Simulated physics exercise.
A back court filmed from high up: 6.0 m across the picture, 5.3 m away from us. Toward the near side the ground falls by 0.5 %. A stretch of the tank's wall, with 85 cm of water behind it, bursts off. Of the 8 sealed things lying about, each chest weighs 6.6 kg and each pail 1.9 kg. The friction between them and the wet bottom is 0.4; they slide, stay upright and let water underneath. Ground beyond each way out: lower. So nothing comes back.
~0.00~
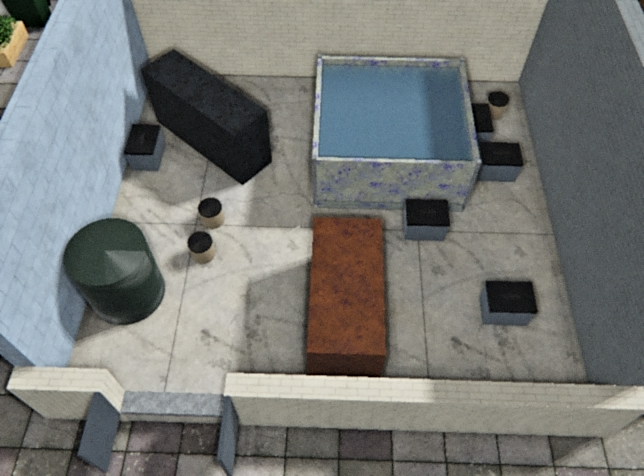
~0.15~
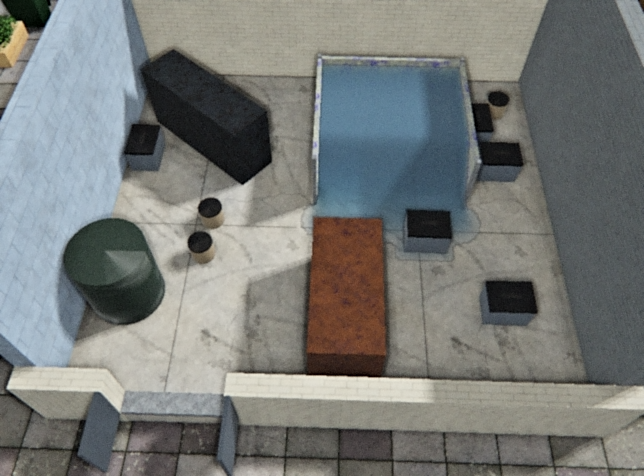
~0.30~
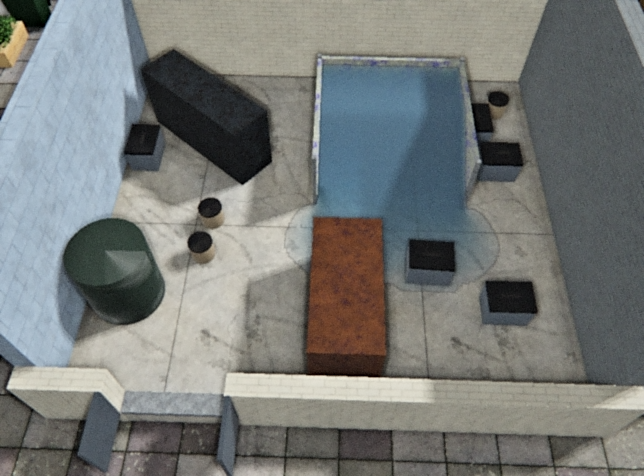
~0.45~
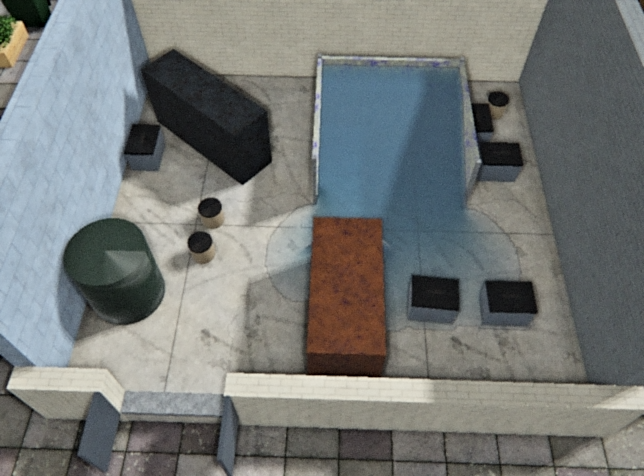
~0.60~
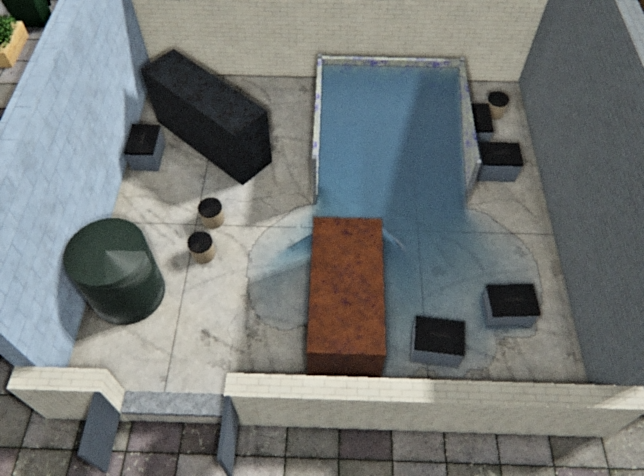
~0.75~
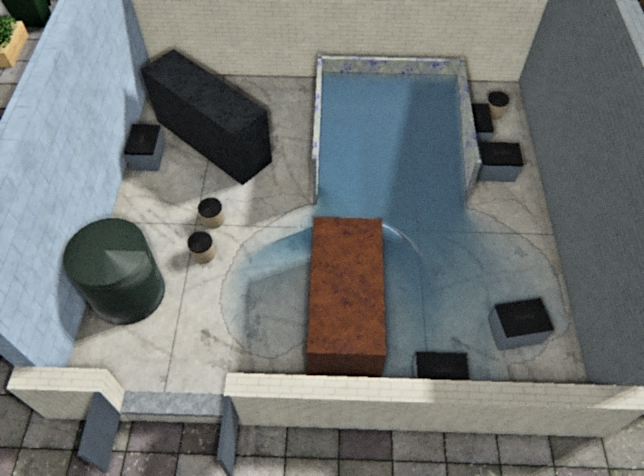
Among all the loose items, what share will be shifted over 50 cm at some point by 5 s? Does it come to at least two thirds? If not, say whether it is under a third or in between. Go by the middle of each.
It meets or tops two thirds.
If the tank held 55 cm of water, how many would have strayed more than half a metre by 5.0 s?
Count under that change: 7.
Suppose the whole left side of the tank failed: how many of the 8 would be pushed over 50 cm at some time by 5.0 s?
Then 4.
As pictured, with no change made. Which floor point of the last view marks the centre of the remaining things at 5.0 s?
Roughly at (351, 157).
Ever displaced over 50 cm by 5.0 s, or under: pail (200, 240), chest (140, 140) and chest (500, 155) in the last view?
Result, in order: Overshooting / undershooting / overshooting.
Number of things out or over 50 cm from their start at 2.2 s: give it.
At that time I count 4.
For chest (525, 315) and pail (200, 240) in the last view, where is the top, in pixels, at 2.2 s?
Estimated pixels: (562, 313) and (101, 238).
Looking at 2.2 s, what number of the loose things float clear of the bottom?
Answer: 4.
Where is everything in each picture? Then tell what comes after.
A chest at (428, 211), on the bottom; a chest at (512, 296), on the bottom; 3.8 m2 under water; 0 of 8 have shifted, in the first picture.
A chest at (429, 223), on the bottom, 21 cm from its start; a chest at (512, 296), on the bottom; 5.0 m2 under water; 1 of 8 have shifted, in the second picture.
A chest at (432, 254) rests on the ground, 68 cm from its start; a chest at (512, 296) rests on the ground; 6.6 m2 under water; 1 of 8 have shifted, in the third picture.
A chest at (435, 292) rests on the ground, 120 cm from its start; a chest at (512, 296) rests on the ground; 8.1 m2 under water; 1 of 8 have shifted, in the fourth picture.
A chest at (440, 335), on the bottom, 174 cm from its start; a chest at (514, 299), on the bottom, 5 cm from its start; 9.9 m2 under water; 1 of 8 have shifted, in the fifth picture.
A chest at (443, 370), afloat, 215 cm from its start; a chest at (525, 317) rests on the ground, 30 cm from its start; 11.7 m2 under water; 2 of 8 have shifted, in the sixth picture.
After 1.1 s 2 of 8 are over 50 cm from their spots; 2 afloat.
After 2.2 s 4 of 8 are over 50 cm from their spots; 4 afloat.
After 3.5 s 7 of 8 are over 50 cm from their spots; 8 afloat.
After 5.0 s 7 of 8 are over 50 cm from their spots, and 7 have been at some point; 8 afloat.
